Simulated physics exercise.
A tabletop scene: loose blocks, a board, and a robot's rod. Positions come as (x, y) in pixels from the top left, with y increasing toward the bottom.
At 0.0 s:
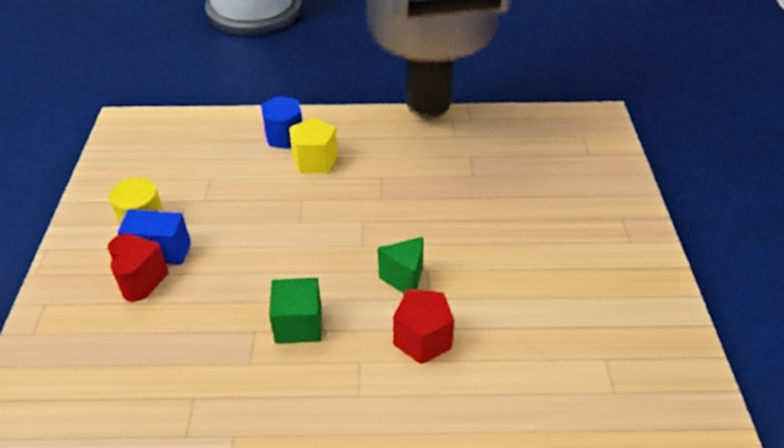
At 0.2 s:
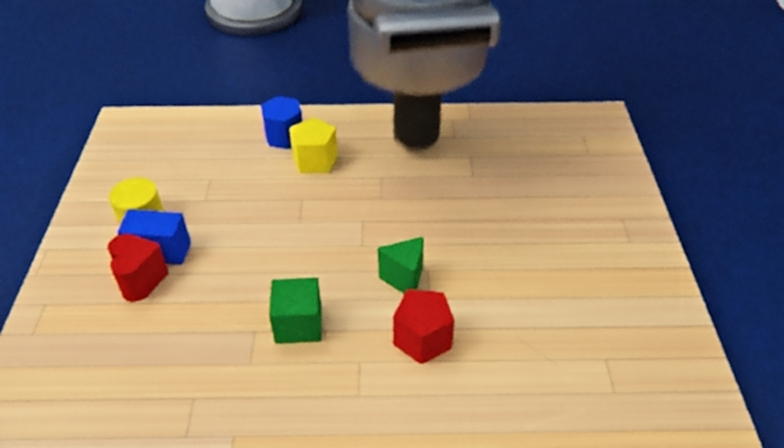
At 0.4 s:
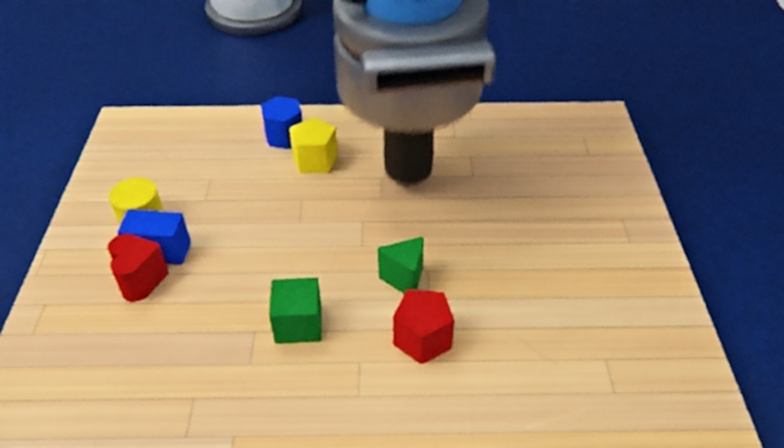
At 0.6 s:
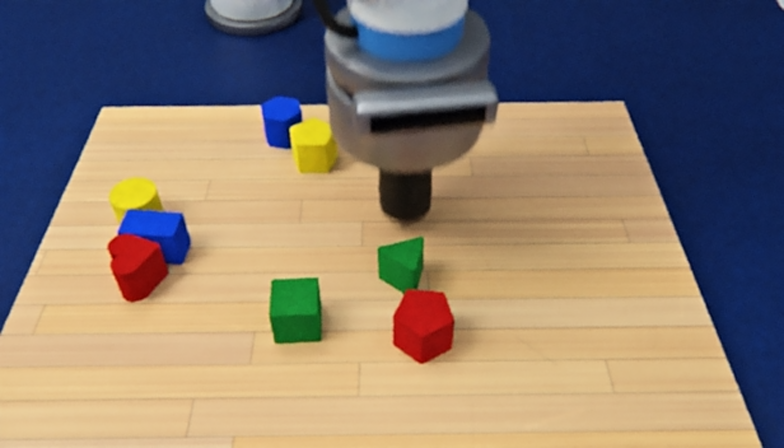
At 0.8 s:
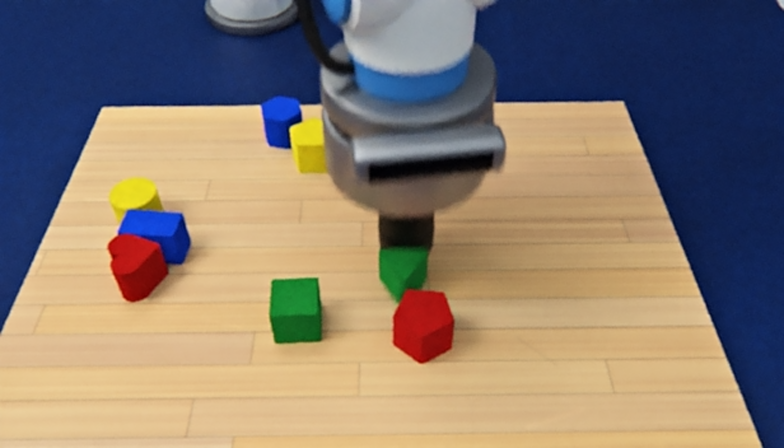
In this clip, a robot's dark rod moves from the far edge of a wooden board toward the viewer, drifting slightly left, until it is right beside the green triangular block, while the other colored blocks stay still.
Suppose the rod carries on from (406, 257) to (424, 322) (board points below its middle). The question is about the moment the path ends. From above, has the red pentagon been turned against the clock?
Yes, it checks out.
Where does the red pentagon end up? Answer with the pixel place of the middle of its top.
I think it will end close to (429, 344).
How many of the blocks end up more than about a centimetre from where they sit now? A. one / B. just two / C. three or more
B - just two.
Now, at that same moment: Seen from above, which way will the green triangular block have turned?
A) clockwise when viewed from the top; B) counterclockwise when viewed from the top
That would be A.
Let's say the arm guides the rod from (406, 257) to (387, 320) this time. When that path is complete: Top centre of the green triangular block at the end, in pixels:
At roughly (384, 331).
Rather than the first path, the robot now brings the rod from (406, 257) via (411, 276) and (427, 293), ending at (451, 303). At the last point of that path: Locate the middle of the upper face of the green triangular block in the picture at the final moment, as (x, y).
I'd expect the centre of its top face to be at (397, 290).
The first path, step by step. Halfway along, rod (415, 276); green triangular block (397, 292), turned 35° clockwise; red pentagon (426, 321), turned 20° anticlockwise.
At the end, rod (425, 309); green square piece not moved; green triangular block (386, 313), turned 55° clockwise; red pentagon (429, 344), turned 35° anticlockwise.
